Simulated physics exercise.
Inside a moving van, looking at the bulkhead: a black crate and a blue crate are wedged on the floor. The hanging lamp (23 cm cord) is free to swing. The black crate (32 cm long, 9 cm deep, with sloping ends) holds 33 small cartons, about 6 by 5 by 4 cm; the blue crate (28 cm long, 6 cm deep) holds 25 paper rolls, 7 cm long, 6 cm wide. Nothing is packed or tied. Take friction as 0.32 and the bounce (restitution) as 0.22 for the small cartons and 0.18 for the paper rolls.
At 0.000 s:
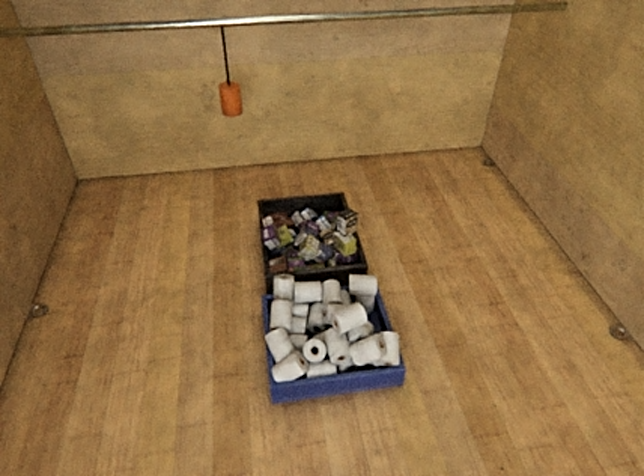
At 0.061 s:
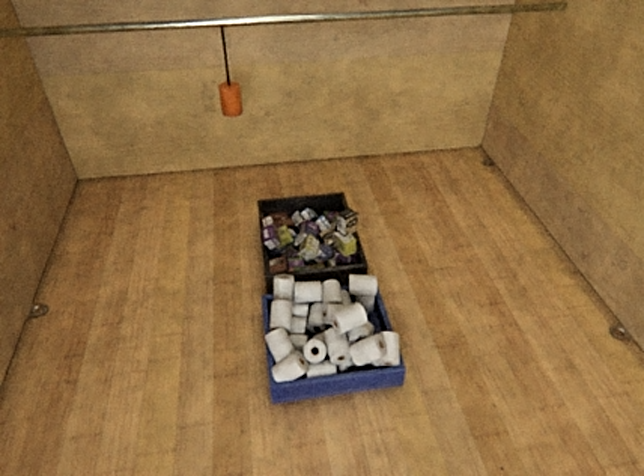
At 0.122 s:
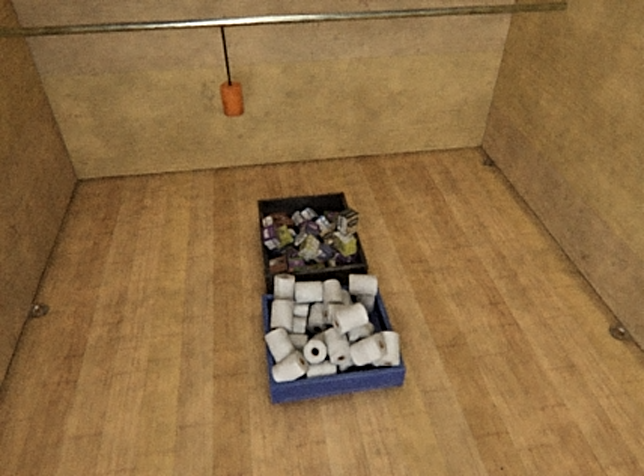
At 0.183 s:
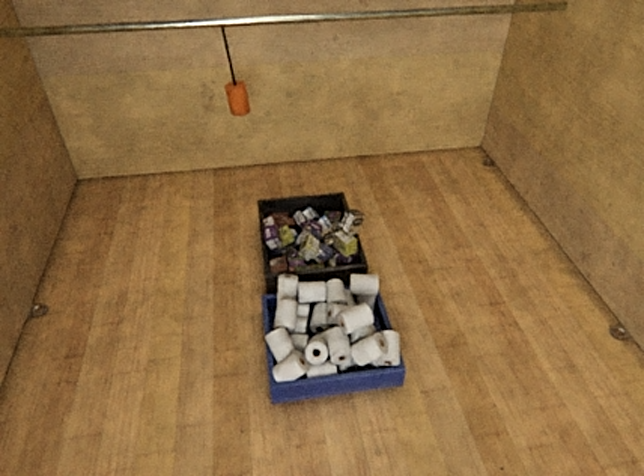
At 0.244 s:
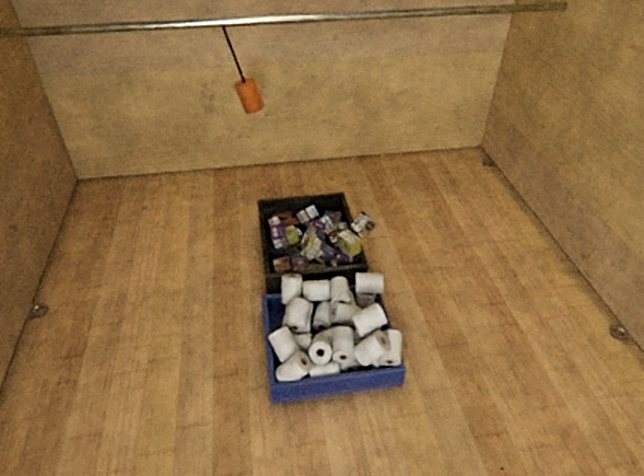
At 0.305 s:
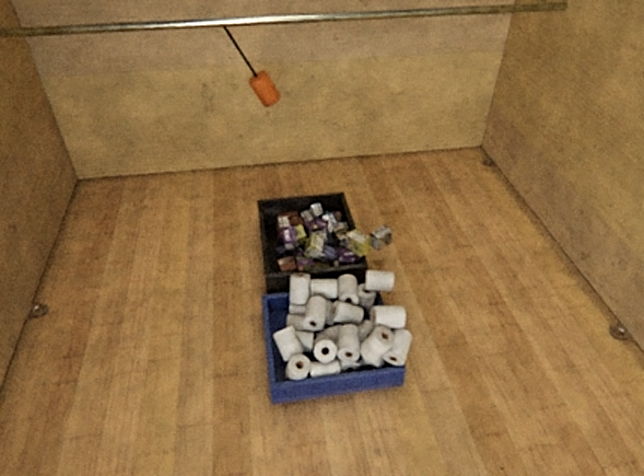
In a moving van, the hanging orange lamp swings right as cartons and paper rolls shift right.
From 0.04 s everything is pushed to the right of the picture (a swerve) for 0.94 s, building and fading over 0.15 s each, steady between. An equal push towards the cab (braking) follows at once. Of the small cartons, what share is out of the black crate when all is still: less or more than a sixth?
The black crate loses fewer than one in six of its small cartons.
After 0.66 s, the black crate is down by 2 of 33 and the blue crate is down by 7 of 25.
After 1.10 s, the black crate is down by 2 of 33 and the blue crate is down by 9 of 25.
After 1.72 s, the black crate is down by 2 of 33 and the blue crate is down by 10 of 25.
Final count (at 2.52 s), the black crate is down by 2 of 33 and the blue crate is down by 10 of 25. Asked share, 2 of 33, 6 per cent.
